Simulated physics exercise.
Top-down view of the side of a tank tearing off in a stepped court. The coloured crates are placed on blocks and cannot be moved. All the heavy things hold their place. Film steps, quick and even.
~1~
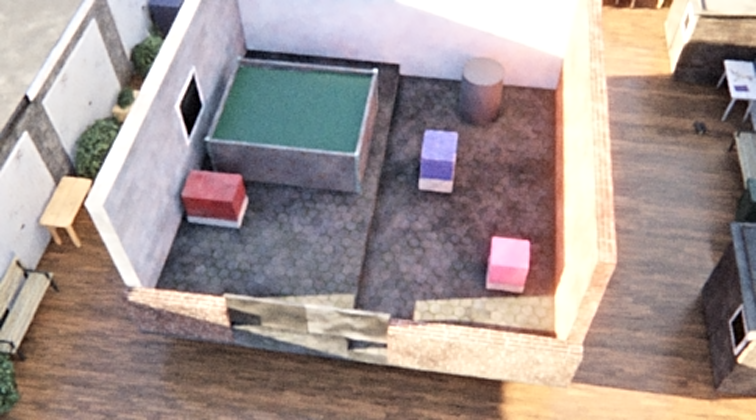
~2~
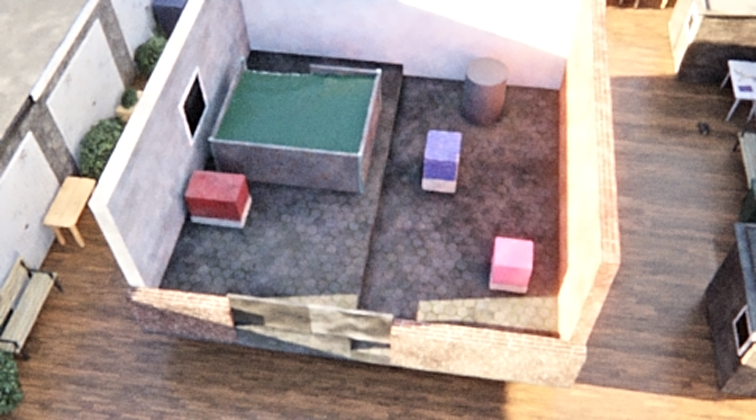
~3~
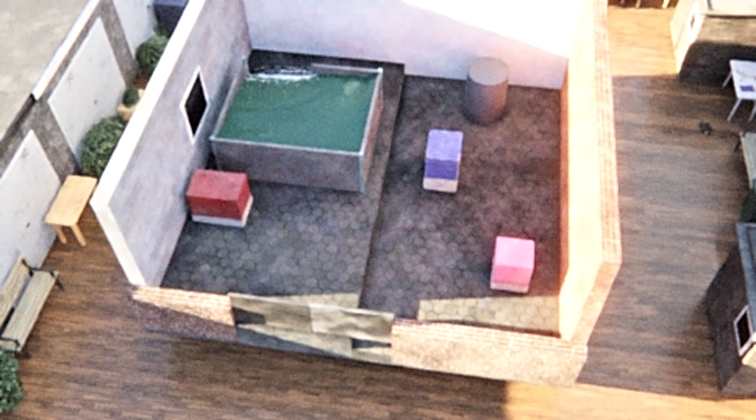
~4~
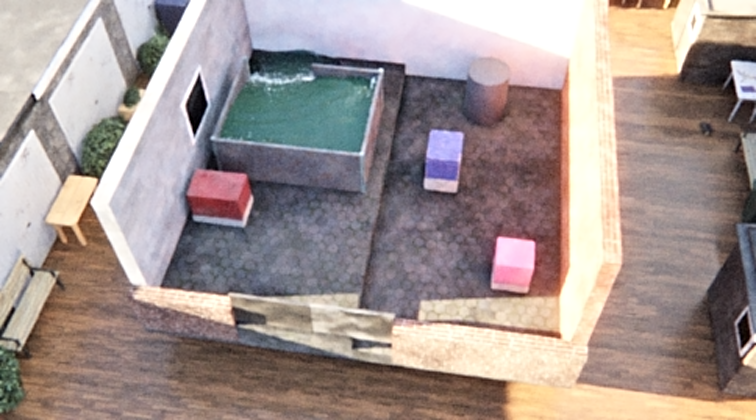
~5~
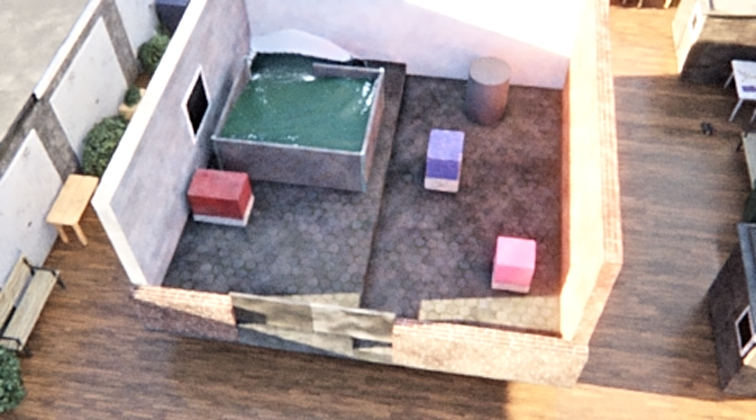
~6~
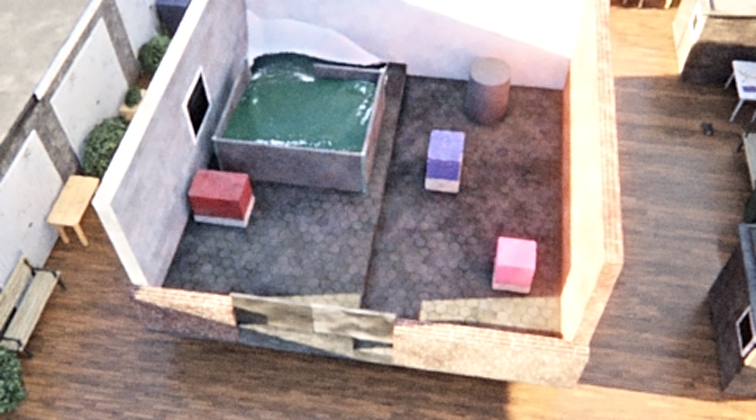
Green water in the open tank ripples, then churns with white foam along its far side.
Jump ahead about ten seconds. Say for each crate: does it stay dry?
Blue crate: Yes, it stays dry; pink crate: No, it gets wet; red crate: No, it gets wet.
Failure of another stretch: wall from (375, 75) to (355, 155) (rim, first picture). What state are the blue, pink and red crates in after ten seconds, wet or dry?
As it turns out, the blue crate is swamped, the pink crate is swamped, and the red crate stays unwetted.
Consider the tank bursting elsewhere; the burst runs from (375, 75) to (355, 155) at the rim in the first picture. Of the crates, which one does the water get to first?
The blue one comes first.
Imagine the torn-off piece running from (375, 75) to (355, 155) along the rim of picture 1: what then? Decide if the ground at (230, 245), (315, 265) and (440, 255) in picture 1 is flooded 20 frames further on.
Untouched, untouched, soaked.
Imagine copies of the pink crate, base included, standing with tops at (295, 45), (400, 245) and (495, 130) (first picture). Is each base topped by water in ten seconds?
Listed in turn: Overtopped / overtopped / overtopped.
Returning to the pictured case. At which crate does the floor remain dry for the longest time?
Easy - the one in pink.
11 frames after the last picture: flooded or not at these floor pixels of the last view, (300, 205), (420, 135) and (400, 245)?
Taking the three spots one by one, I'd call them clear, drenched and clear.
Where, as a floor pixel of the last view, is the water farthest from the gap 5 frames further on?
Roughly at (484, 85).
A moment on, water covers 15 % of the floor; the blue crate not reached, the pink crate not reached, the red crate not reached.
Next, water covers 30 % of the floor; the blue crate not reached, the pink crate not reached, the red crate water round its plinth.
Then, water covers 60 % of the floor; the blue crate water round its plinth, the pink crate water round its plinth, the red crate water round its plinth.
Later, water covers 90 % of the floor; the blue crate water round its plinth, the pink crate water round its plinth, the red crate water round its plinth.
In the end, water covers 95 % of the floor; the blue crate stayed above the water, the pink crate was topped, the red crate was topped.
